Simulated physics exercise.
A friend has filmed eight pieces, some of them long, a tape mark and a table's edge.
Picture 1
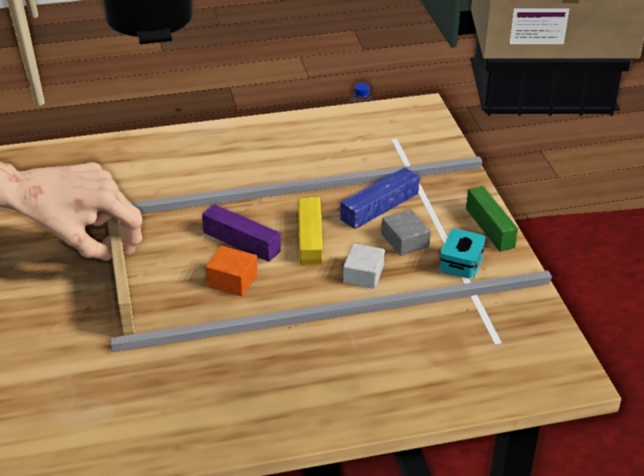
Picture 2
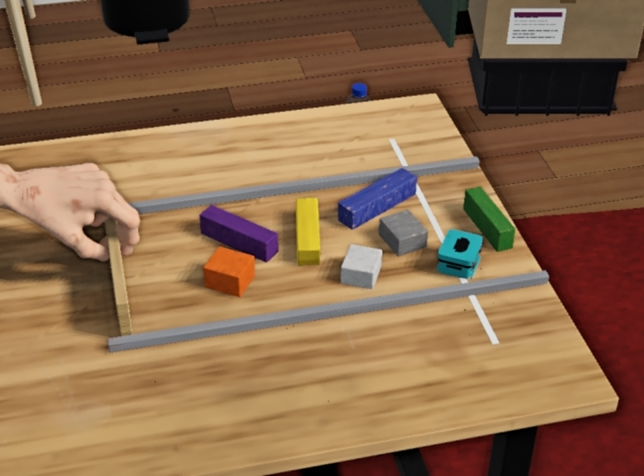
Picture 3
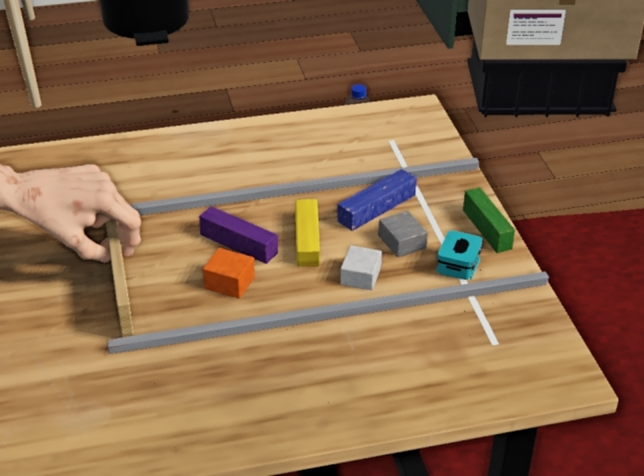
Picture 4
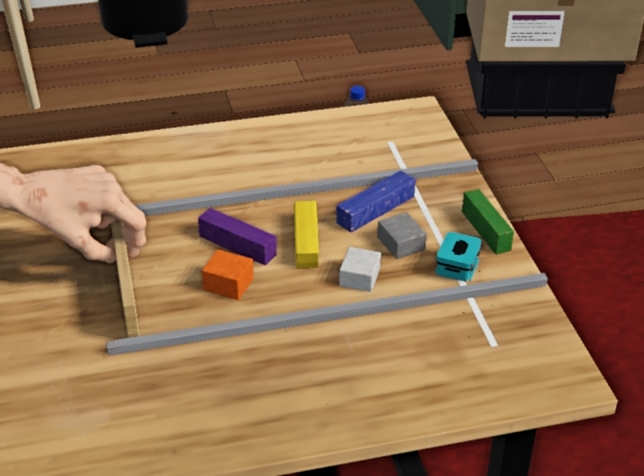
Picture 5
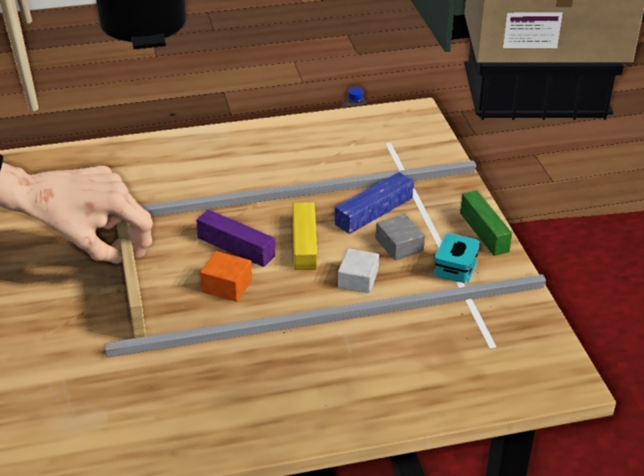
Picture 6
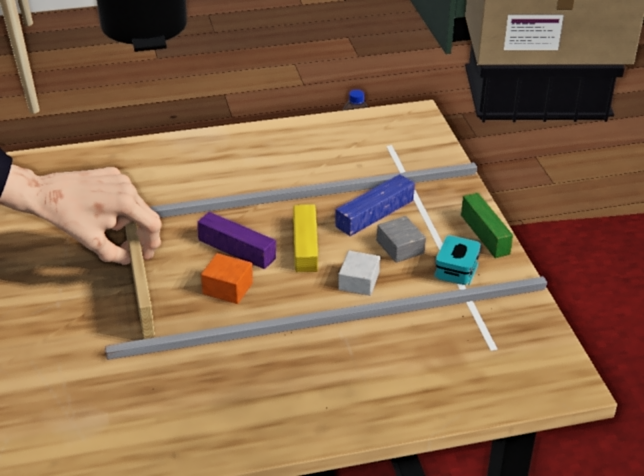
At the start, a hand holds a thin wooden board upright between two grey rails on a table, left of eight coloured pieces and a white tape line. The hand then slides the board slightly to the right, still short of the orange and purple pieces, while all eight stay in place.
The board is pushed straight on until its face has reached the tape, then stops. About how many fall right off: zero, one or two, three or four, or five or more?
Here the number that fall off is one or two.
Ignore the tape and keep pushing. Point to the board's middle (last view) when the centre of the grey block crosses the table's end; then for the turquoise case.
About (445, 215), and (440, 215) for the other.
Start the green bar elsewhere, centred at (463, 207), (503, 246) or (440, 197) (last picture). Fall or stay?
The green bar falls; drops off; tumbles off.
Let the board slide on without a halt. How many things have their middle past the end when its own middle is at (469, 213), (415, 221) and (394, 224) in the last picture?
Place by place, 4, 0 and 0.
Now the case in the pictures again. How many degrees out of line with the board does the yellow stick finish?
Some 5 degrees.
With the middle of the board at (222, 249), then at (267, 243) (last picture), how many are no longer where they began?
The counts are 2 and 3.
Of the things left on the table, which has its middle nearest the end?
It is the blue bar.
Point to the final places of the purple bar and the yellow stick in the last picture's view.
About (435, 206), and the other about (459, 207).
A little later, none off yet; green bar at rest near (486, 225); turquoise case at rest near (457, 262); grey block at rest near (401, 239).
Next, none off yet; green bar at rest near (489, 224); turquoise case shifted about its own width near (478, 252); grey block shifted about its own width near (460, 227).
When it is over, the number that fall off is one or two; down, green bar.
